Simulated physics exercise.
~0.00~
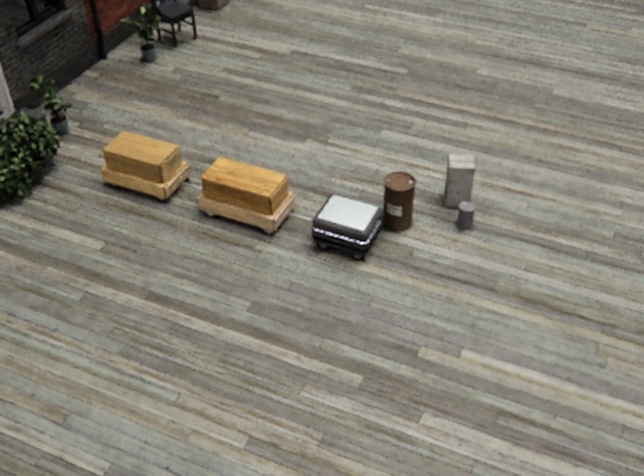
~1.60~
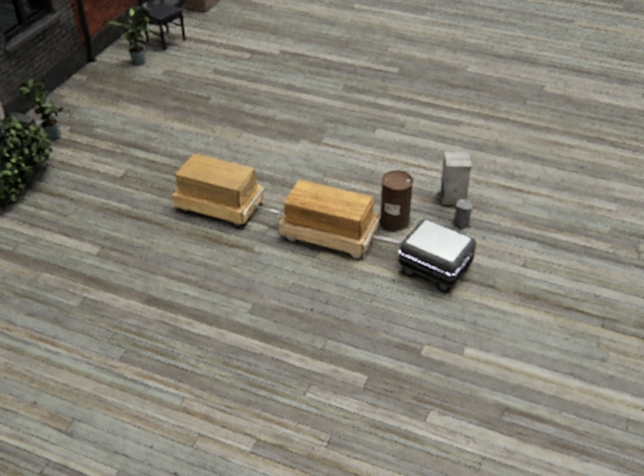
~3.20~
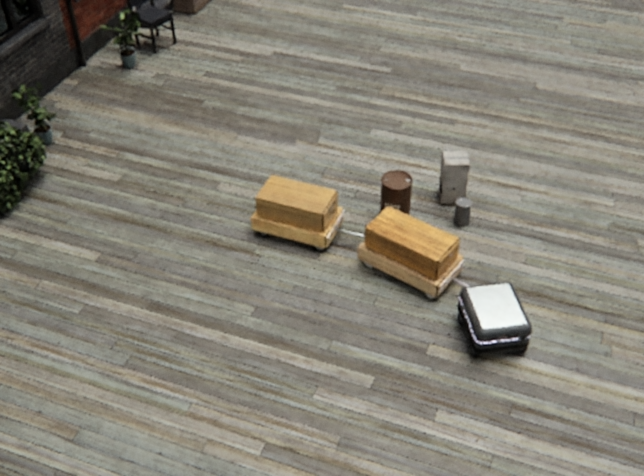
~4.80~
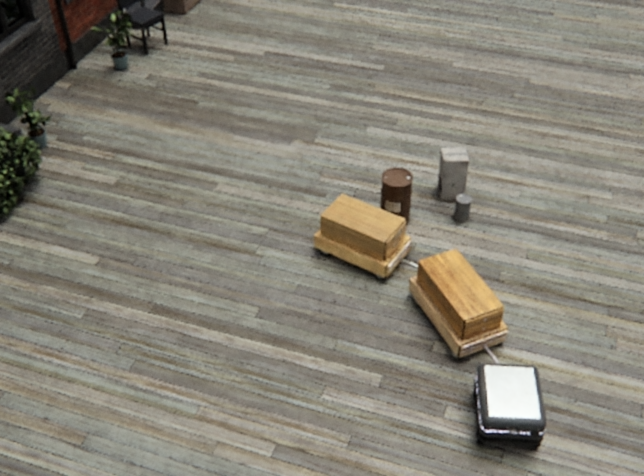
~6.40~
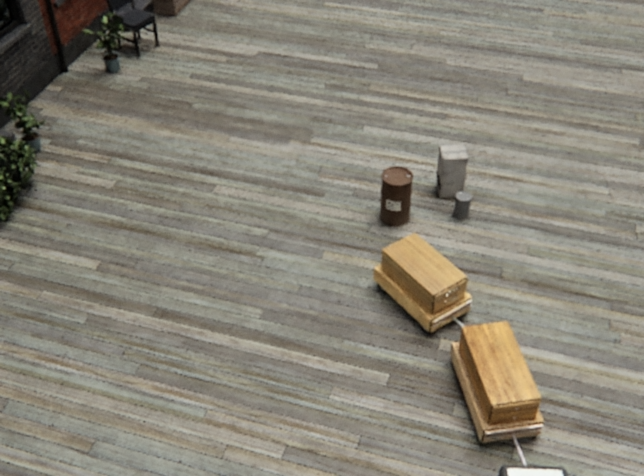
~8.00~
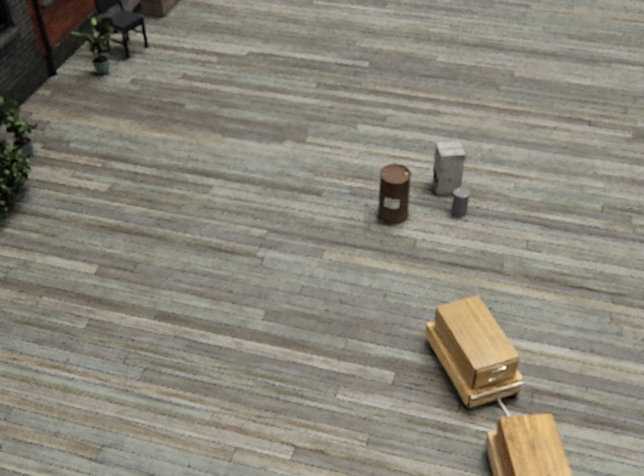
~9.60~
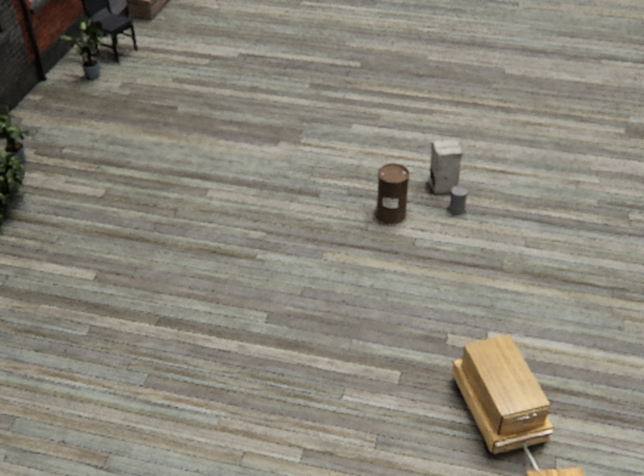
Robot tug pulling two box-laden carts past a brown drum, curving down and out of view, leaving the three free-standing items unmoved.
